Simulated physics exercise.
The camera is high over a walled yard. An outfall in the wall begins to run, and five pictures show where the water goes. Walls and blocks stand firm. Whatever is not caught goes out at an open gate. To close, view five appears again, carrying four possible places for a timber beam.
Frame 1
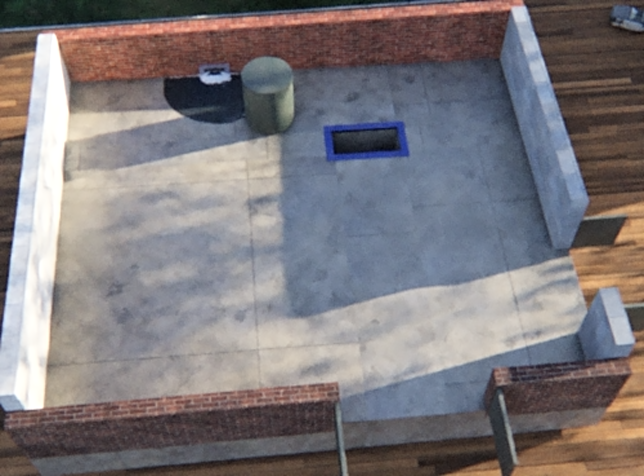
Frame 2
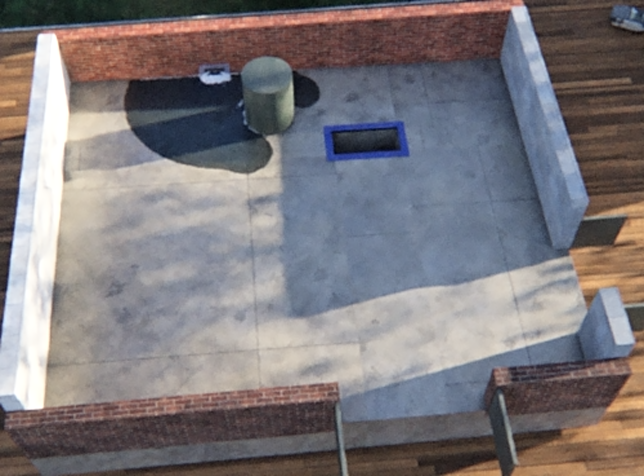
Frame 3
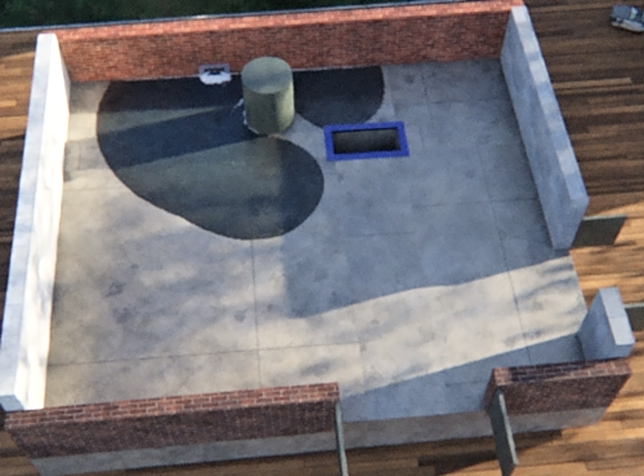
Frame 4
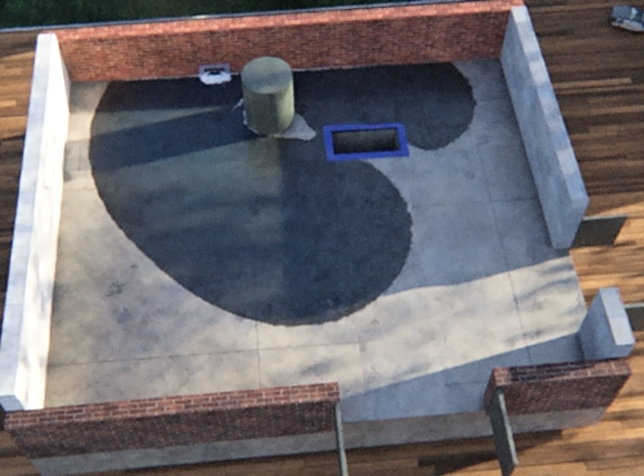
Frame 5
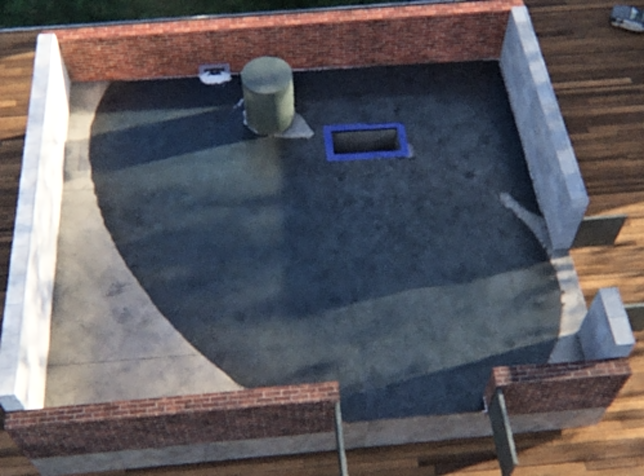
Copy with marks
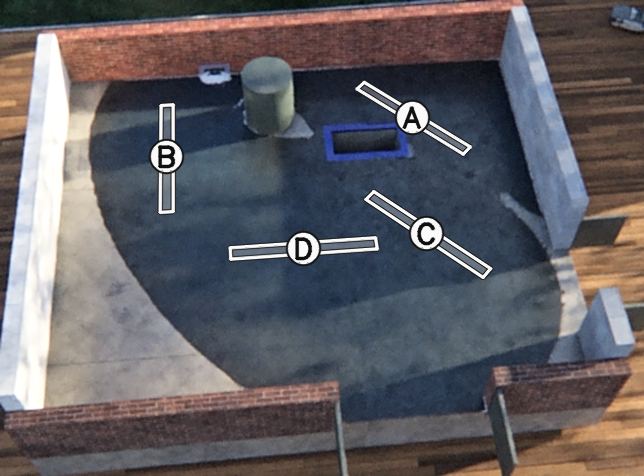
At the start, a small dark patch of water lies beside an outfall at the back wall of a walled yard. The water spreads around a green cylinder and across the floor, then surrounds the blue drain, which takes some in. By the end it covers most of the yard, reaching the front wall.
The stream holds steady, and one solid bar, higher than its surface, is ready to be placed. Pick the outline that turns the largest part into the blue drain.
Go for A.
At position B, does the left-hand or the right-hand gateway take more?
The right gate.
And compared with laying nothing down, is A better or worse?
Position A is better.
In white, A from (360, 85) to (466, 150); B from (166, 211) to (167, 105); C from (369, 195) to (486, 273); D from (230, 253) to (376, 243).
Choosing A, about 12 % of the stream goes into the blue drain, about 88 % out by the gates.
Choosing B, about 7 % of the stream goes into the blue drain, about 93 % out by the gates.
Choosing C, about 7 % of the stream goes into the blue drain, about 93 % out by the gates.
Choosing D, about 8 % of the stream goes into the blue drain, about 91 % out by the gates.
